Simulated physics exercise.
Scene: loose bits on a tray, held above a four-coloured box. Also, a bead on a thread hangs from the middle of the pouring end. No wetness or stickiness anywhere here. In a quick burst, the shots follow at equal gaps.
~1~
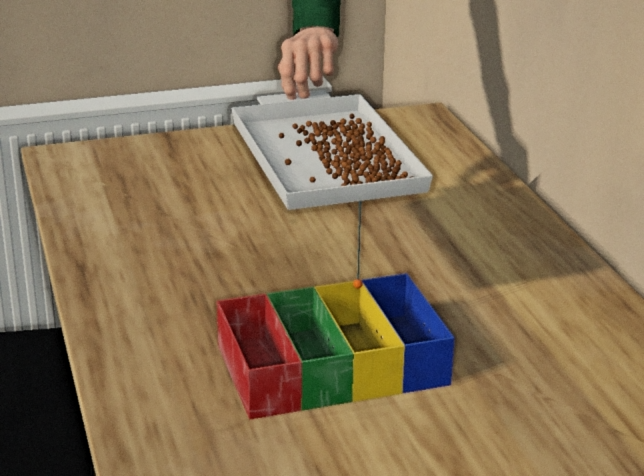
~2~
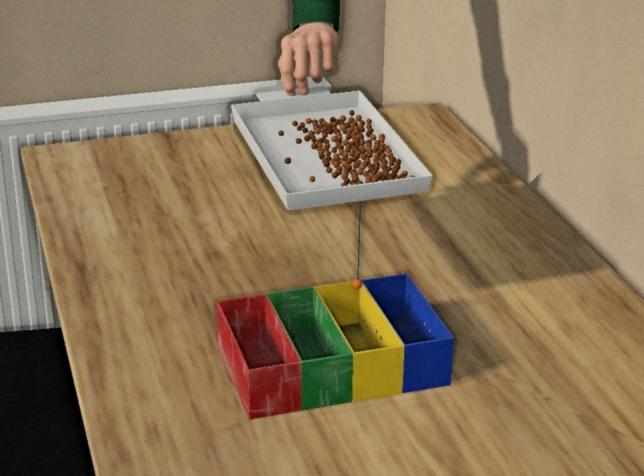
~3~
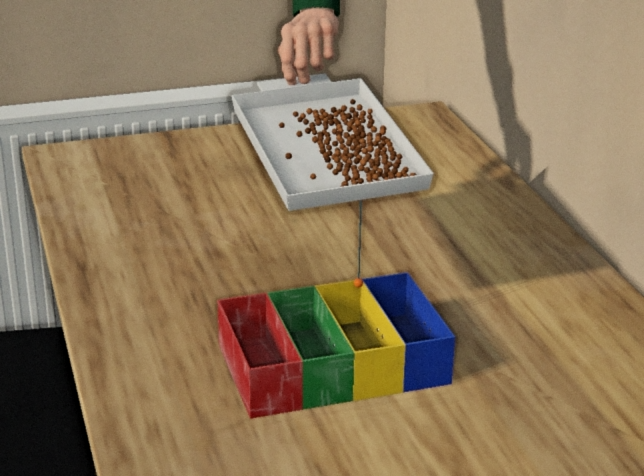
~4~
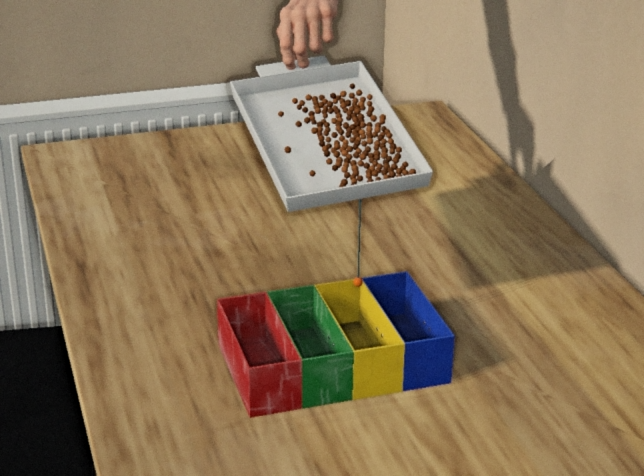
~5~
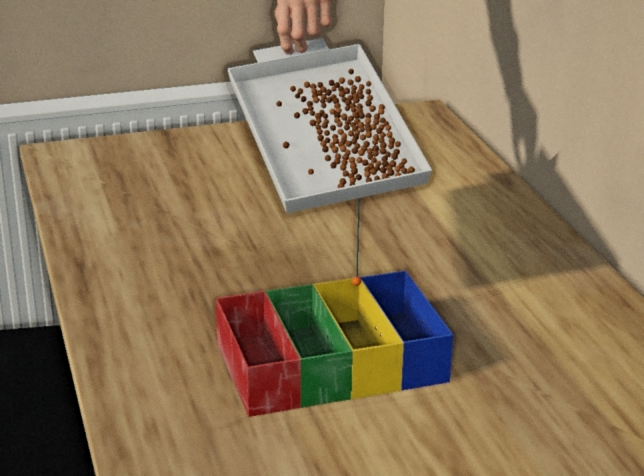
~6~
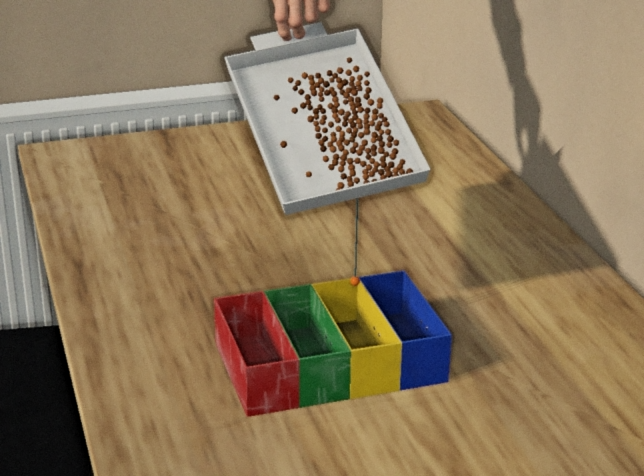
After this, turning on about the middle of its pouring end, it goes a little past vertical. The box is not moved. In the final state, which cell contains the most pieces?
The green one contains the most.
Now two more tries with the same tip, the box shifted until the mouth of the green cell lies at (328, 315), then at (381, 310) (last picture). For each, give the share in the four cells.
Result, in turn: 100 %, 50 %.
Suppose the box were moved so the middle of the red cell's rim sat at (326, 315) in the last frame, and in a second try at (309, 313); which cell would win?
First try: Red. Second try: The red one.
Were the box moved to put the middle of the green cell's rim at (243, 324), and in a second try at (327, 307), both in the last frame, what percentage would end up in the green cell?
About 0 per cent, then about 40 per cent.
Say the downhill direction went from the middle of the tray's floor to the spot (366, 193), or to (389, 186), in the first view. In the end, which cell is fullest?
The first time it is the blue one, and the second time it is the blue one.
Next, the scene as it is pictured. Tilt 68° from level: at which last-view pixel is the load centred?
Mark it at roughly (321, 188) in the final frame.
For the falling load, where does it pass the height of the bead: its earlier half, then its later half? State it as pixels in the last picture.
(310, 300), then (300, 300).
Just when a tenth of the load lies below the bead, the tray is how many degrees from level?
At roughly 80°.
Soon after the last picture, tray tipped steeply; nearly all on the tray; a stray few in the red cell; a stray few in the green cell; a small part falling or outside the box.
A little later, tray tipped past a quarter turn; about a quarter on the tray; about a quarter in the green cell; a small part in the yellow cell; a small part in the red cell; a stray few in the blue cell; about a third falling or outside the box.
Later still, tray tipped past a quarter turn; most in the green cell; a small part in the yellow cell; a small part in the red cell; a stray few in the blue cell; a stray few falling or outside the box.
At rest, tray tipped past a quarter turn; most in the green cell; a small part in the yellow cell; a small part in the red cell; a stray few in the blue cell; a stray few outside the box.
